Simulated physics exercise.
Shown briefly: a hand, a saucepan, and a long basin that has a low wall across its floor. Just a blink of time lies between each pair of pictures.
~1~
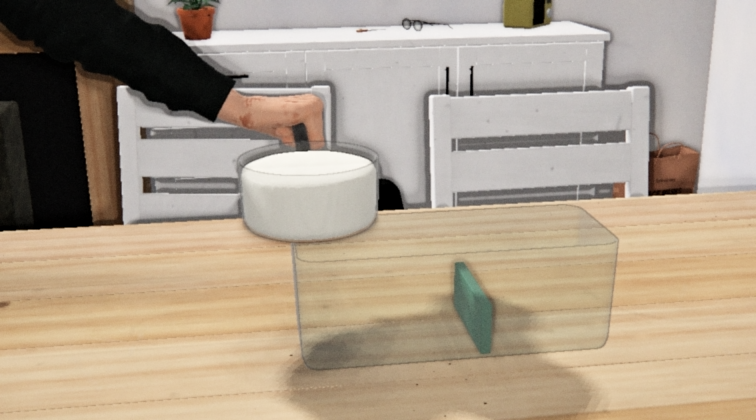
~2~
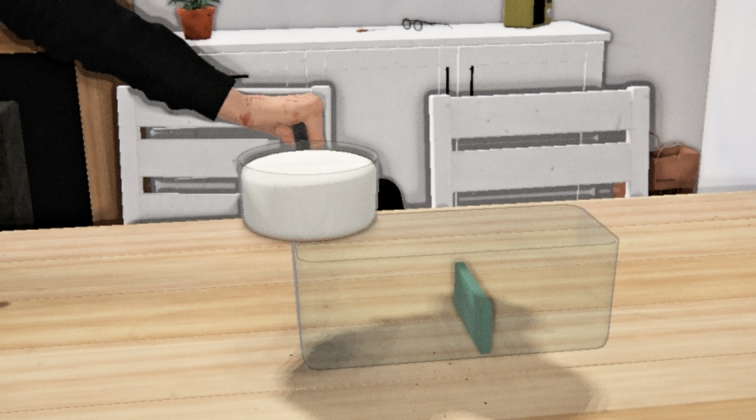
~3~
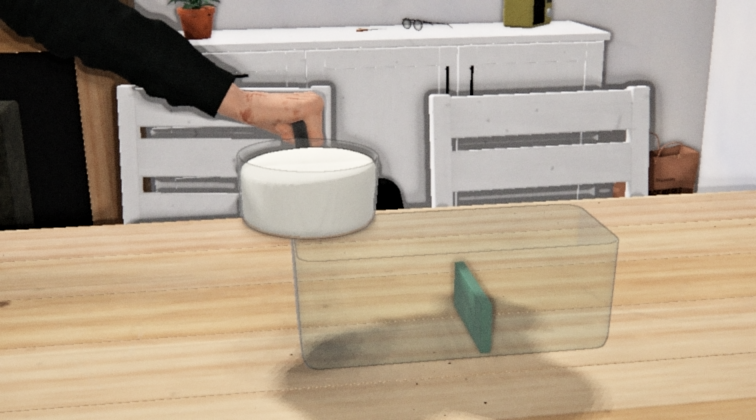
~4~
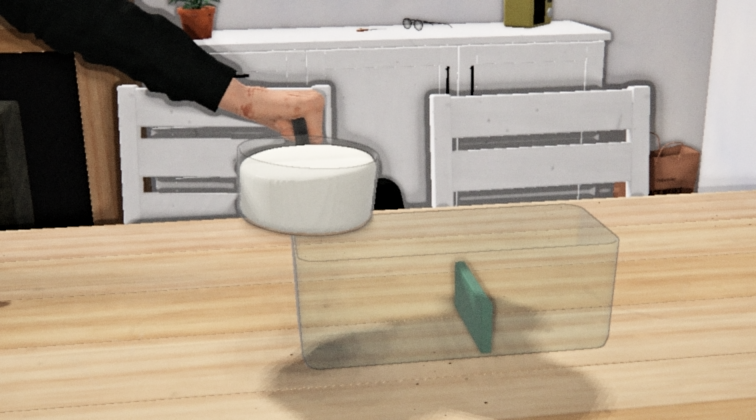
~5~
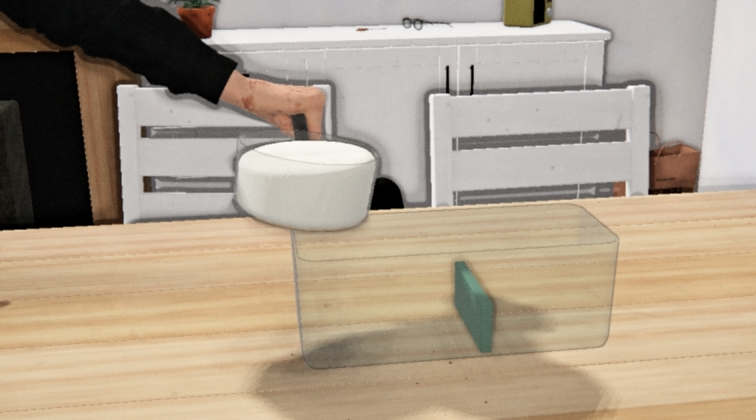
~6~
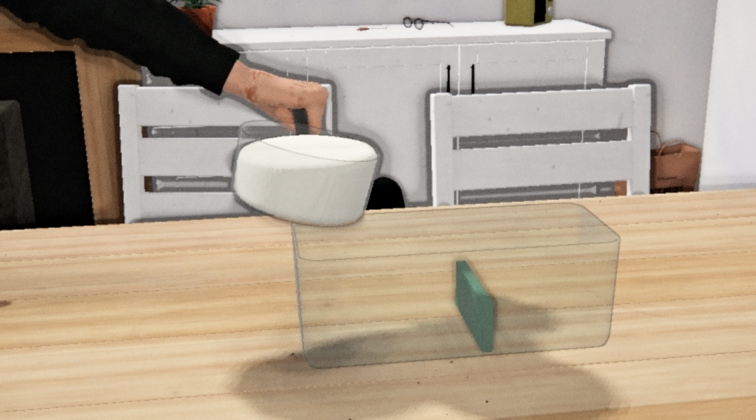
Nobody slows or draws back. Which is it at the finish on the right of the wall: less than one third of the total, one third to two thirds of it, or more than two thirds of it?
At the finish the right of the wall has one third to two thirds of the total.
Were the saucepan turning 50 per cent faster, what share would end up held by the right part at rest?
Around 50 percent.
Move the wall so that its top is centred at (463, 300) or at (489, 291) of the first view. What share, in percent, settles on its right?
Respectively 65 and 20 per cent, approximately.
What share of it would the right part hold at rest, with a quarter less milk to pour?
Roughly 30 in a hundred.
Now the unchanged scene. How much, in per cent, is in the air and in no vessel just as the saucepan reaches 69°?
Roughly 30 percent.
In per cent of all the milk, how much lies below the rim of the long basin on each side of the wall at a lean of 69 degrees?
On the left 20 per cent, on the right 0 per cent.
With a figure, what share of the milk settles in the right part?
Roughly 45 %.
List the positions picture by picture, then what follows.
Tilt 0°; pouring edge (377, 156); surface from (241, 170) to (375, 164); the long basin's rim runs from (293, 242) to (599, 224); the wall's top is at (472, 284), in the first picture.
Tilt 1°; pouring edge (377, 156); surface from (241, 169) to (375, 163), in the second picture.
Tilt 2°; pouring edge (377, 156); surface from (241, 168) to (374, 160), in the third picture.
Tilt 5°; pouring edge (377, 156); surface from (240, 165) to (373, 158), in the fourth picture.
Tilt 9°; pouring edge (377, 155); surface from (239, 159) to (375, 153), in the fifth picture.
Tilt 14°; pouring edge (378, 155); surface from (238, 153) to (377, 149), in the sixth picture.
A moment on, the tilt is 69° and 47 per cent is still to pour, 20 is left of the wall and 1 right of it.
Next, the tilt is 105° and 6 per cent is still to pour, 42 is left of the wall and 43 right of it.
Then the tilt is 114° and 0 per cent is still to pour, 56 is left of the wall and 44 right of it.
Later the tilt is 114° and 0 per cent is still to pour, 55 is left of the wall and 44 right of it.
Finally, 55 per cent lies left of the wall, 44 right of it and 1 outside.
